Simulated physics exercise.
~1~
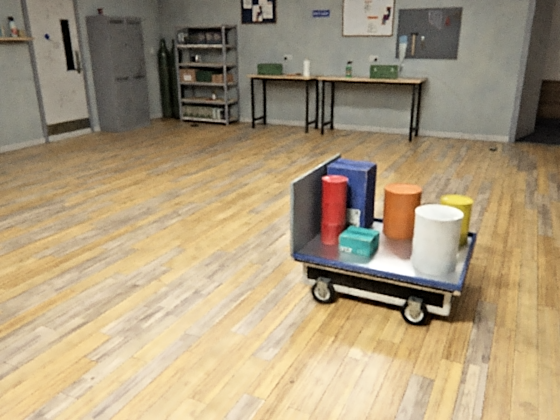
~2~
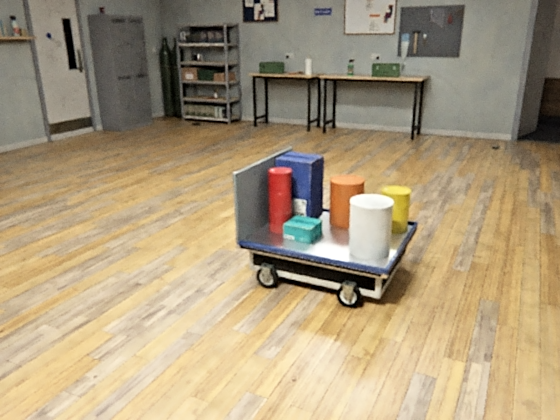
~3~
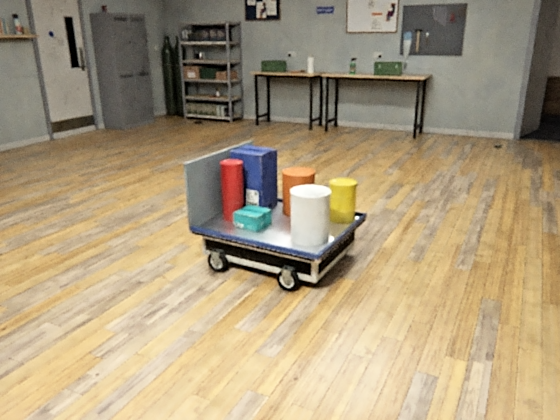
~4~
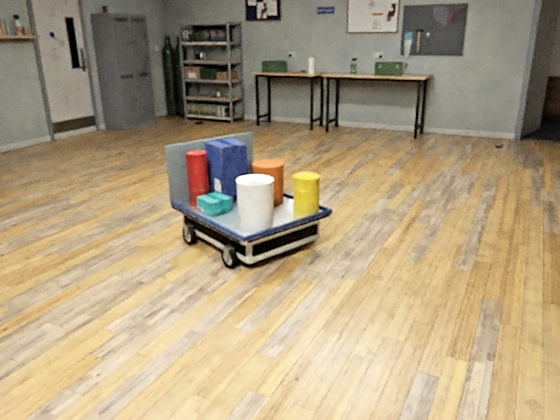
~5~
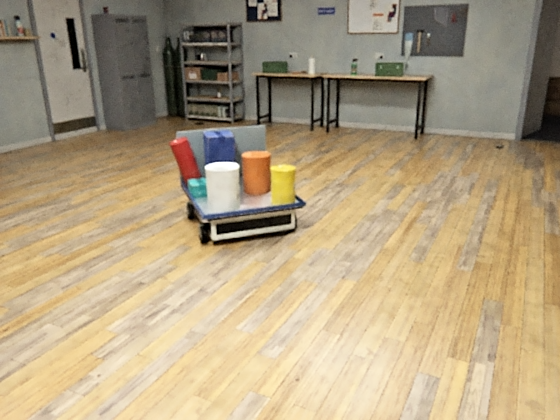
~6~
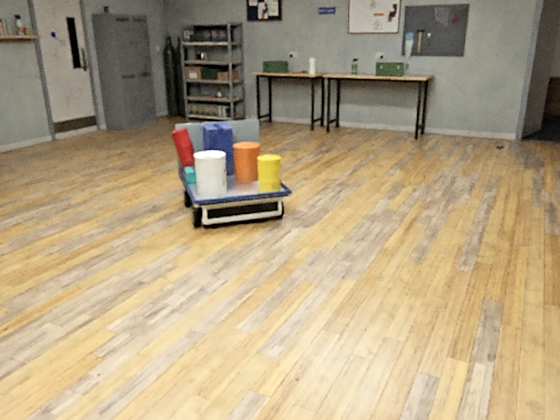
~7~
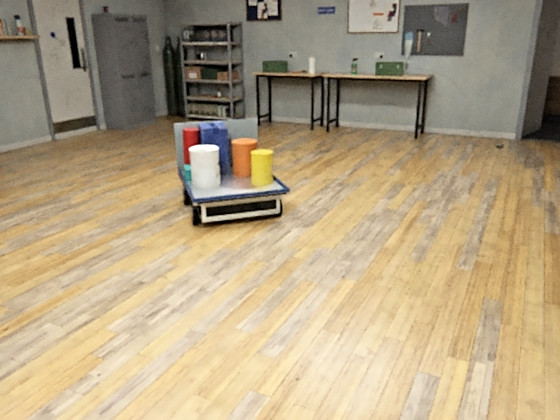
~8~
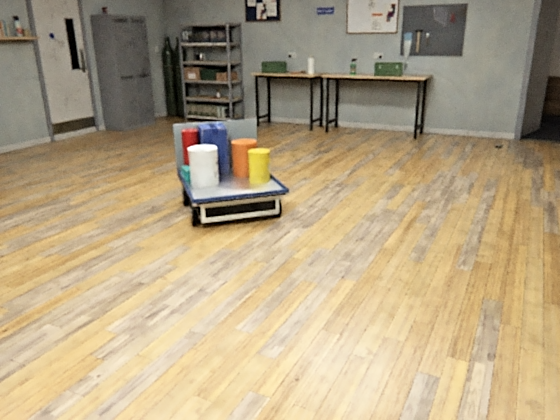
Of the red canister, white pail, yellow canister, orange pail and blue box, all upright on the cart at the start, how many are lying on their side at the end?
None of them are. The red canister leans during the turn but straightens again, and all five are upright on the cart when it stops.
At the start, a low wheeled cart with a tall grey board at one end stands on a wooden floor at the right, carrying a blue box, a turquoise parcel, and red, white, orange and yellow round containers. It rolls left across the room, moving away from the viewer. Then it swings round, so that its low open end comes to face more toward the viewer. During the turn the load shifts on the deck and the red canister leans to the left. The canister straightens again as the cart comes to rest, with everything still aboard and the turquoise parcel hidden from view.
